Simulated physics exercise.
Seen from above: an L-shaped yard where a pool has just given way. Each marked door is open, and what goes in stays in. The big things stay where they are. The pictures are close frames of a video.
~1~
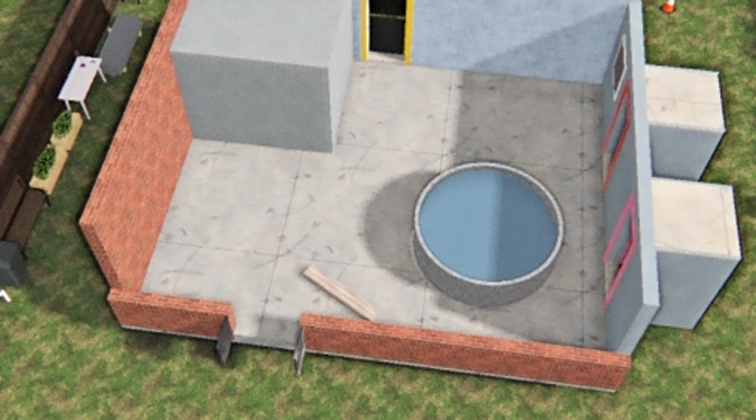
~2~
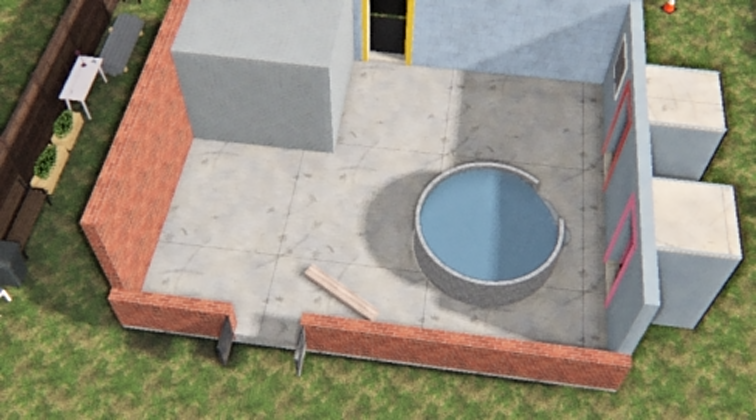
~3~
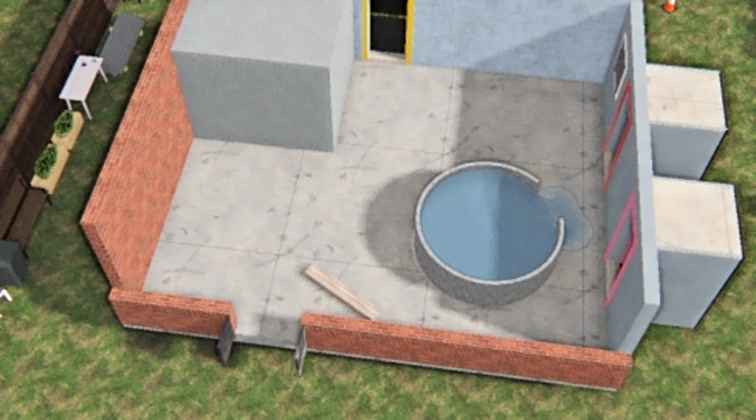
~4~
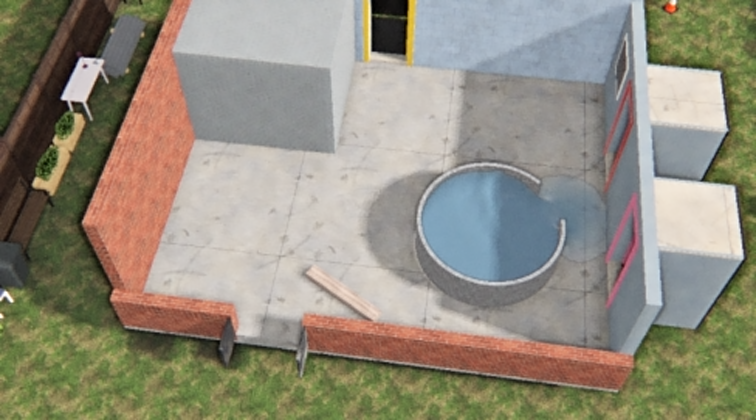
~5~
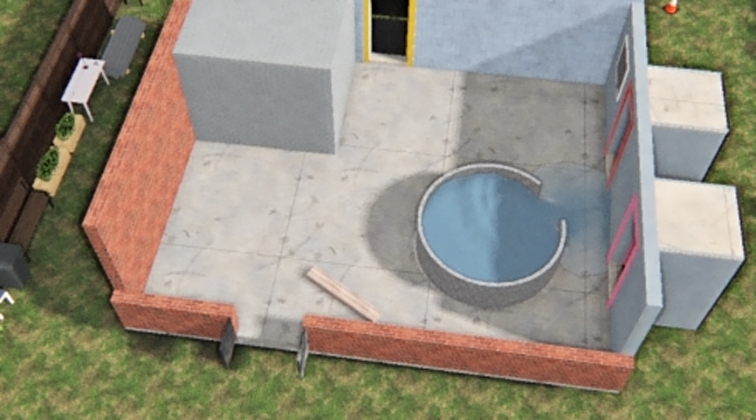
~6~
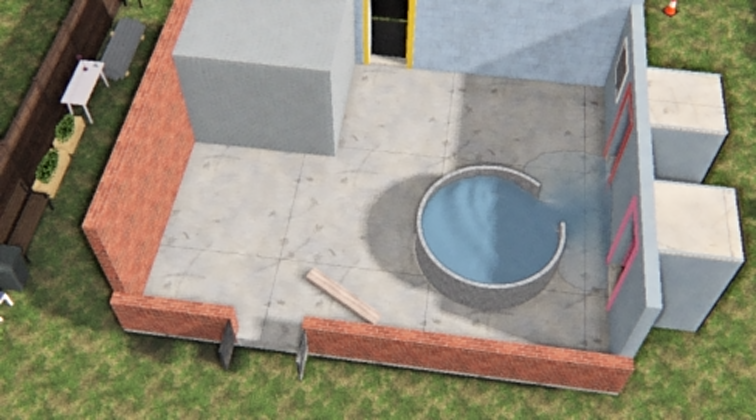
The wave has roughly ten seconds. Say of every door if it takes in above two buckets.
The pink door stays under that; the red door takes more than that; the yellow door takes more than that.
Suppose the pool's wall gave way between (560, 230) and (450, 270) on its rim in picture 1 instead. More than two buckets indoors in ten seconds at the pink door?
One by one: Pink passes that mark.
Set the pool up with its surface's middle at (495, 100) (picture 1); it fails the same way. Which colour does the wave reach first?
I say the one in red.
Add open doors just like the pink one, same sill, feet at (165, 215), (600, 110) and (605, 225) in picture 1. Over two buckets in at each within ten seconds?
In that order: Is under, takes more, is over.
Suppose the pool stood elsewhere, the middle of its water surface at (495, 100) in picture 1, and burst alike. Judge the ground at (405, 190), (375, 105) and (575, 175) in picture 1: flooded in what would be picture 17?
As listed: No water, no water, flooded.
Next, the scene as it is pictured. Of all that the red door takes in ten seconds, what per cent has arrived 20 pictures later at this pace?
Some 80 per cent.
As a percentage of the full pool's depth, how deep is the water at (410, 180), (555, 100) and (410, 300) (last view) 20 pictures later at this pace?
Roughly 0, 30 and 0 per cent, in turn.
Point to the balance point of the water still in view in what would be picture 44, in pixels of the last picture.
Roughly at (482, 200).
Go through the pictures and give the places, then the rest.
The first frame shows the round tank at (488, 223) is whole and still.
In the second frame, water pours out at (546, 217) and has run to a hidden place.
In the third frame, the front is at (564, 192), out from the gap at (546, 217).
In the fourth frame, the front is at (586, 186), out from the gap at (548, 218).
In the fifth frame, water pours out at (548, 219) and has run to (606, 175).
In the sixth frame, the front is at (610, 156), out from the gap at (548, 220).
A moment on, water covers 15 % of the floor; the pink door wet at the sill, nothing in, the red door under two buckets in, the yellow door not reached.
Next, water covers 20 % of the floor; the pink door wet at the sill, nothing in, the red door over two buckets in, the yellow door not reached.
Then, water covers 40 % of the floor; the pink door wet at the sill, nothing in, the red door far over two buckets in, the yellow door wet at the sill, nothing in.
Later, water covers 70 % of the floor; the pink door wet at the sill, nothing in, the red door far over two buckets in, the yellow door under two buckets in.
In the end, water covers 85 % of the floor; the pink door wet at the sill, nothing in, the red door far over two buckets in, the yellow door far over two buckets in.
